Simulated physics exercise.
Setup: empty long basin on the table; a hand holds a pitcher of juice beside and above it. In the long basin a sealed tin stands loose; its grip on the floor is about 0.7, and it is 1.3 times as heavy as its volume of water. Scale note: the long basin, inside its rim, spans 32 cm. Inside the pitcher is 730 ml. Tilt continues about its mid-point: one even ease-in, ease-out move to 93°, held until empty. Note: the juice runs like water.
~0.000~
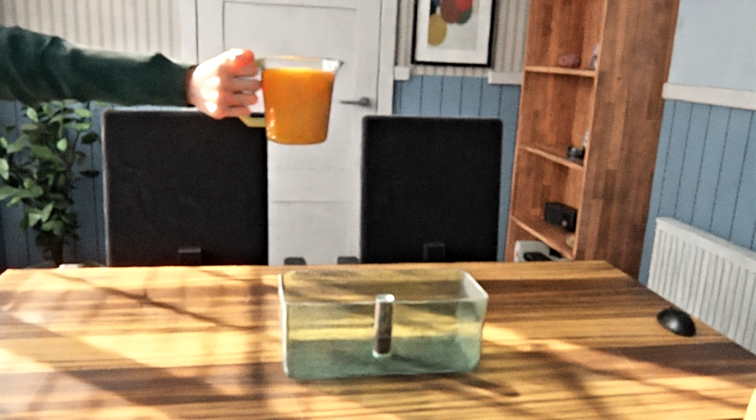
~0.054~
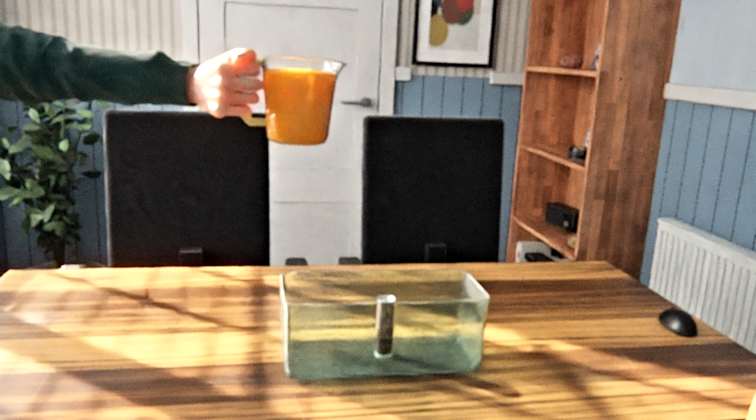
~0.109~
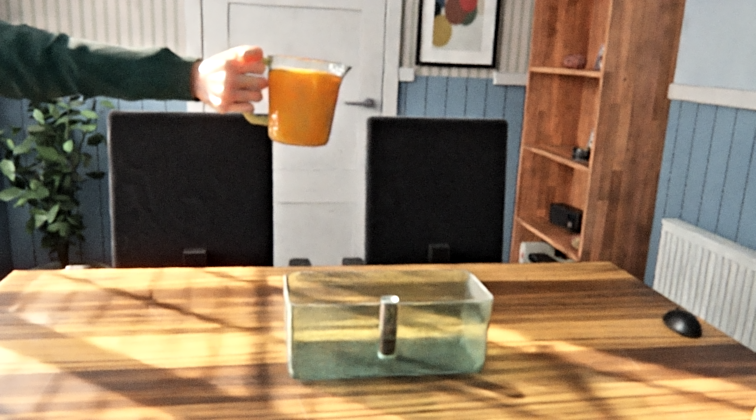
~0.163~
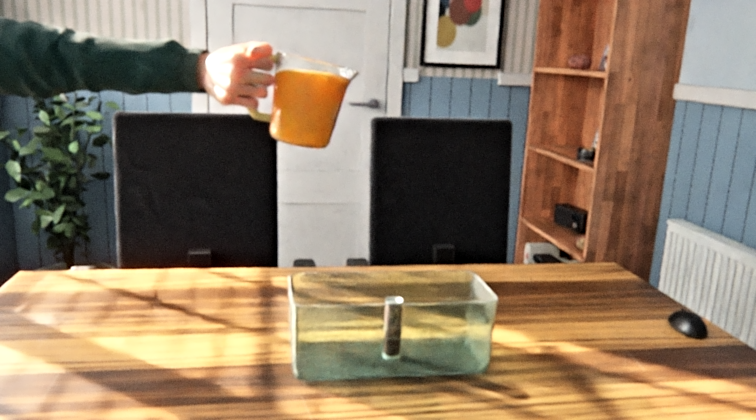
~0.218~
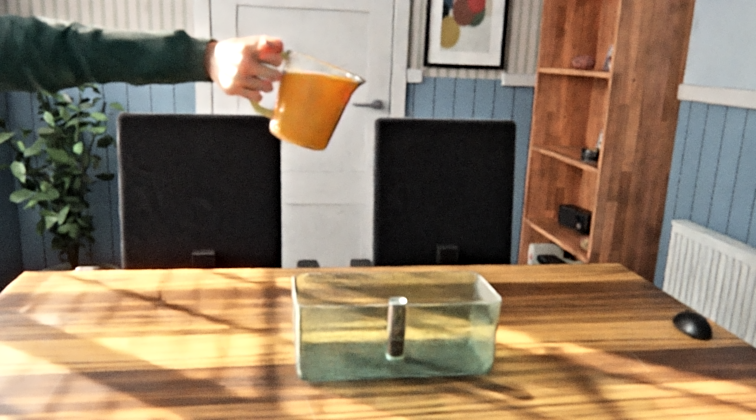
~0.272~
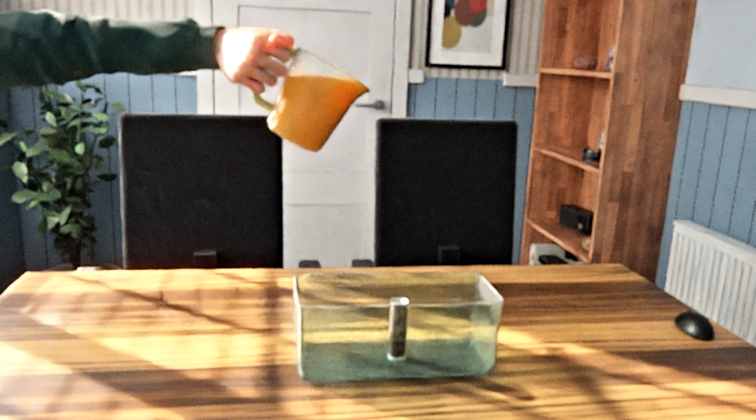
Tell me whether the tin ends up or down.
Up.
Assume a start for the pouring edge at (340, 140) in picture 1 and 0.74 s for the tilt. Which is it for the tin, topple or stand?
It does not tip.
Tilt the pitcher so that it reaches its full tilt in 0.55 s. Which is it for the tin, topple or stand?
Outcome - the tin remains standing.
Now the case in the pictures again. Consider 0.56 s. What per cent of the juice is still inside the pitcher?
Roughly 66 per cent.
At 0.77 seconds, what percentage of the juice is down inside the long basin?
Roughly 38 %.
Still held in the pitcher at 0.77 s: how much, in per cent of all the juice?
24 per cent or thereabouts.
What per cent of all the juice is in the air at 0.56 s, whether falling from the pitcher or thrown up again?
32 per cent.
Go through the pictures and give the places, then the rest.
In the first frame, tilt 0°; pouring edge (344, 61); surface from (263, 69) to (334, 72); the long basin's rim runs from (281, 288) to (475, 284); the tin's top is at (385, 301).
In the second frame, tilt 1°; pouring edge (347, 62); surface from (264, 69) to (335, 73).
In the third frame, tilt 5°; pouring edge (352, 66); surface from (270, 69) to (341, 75).
In the fourth frame, tilt 11°; pouring edge (360, 72); surface from (277, 71) to (348, 77).
In the fifth frame, tilt 19°; pouring edge (366, 81); surface from (284, 75) to (358, 80).
In the sixth frame, tilt 28°; pouring edge (370, 91); surface from (284, 84) to (367, 87).
By 0.56 s the tilt is 80° and 65 per cent is still to pour; the tin stands where it began.
By 0.77 s the tilt is 93° and 25 per cent is still to pour; the tin stands where it began.
By 1.00 s the tilt is 93° and 7 per cent is still to pour; the tin stands where it began.
By 1.24 s the tilt is 93° and 2 per cent is still to pour; the tin stands where it began.
At rest the tin stands where it began.
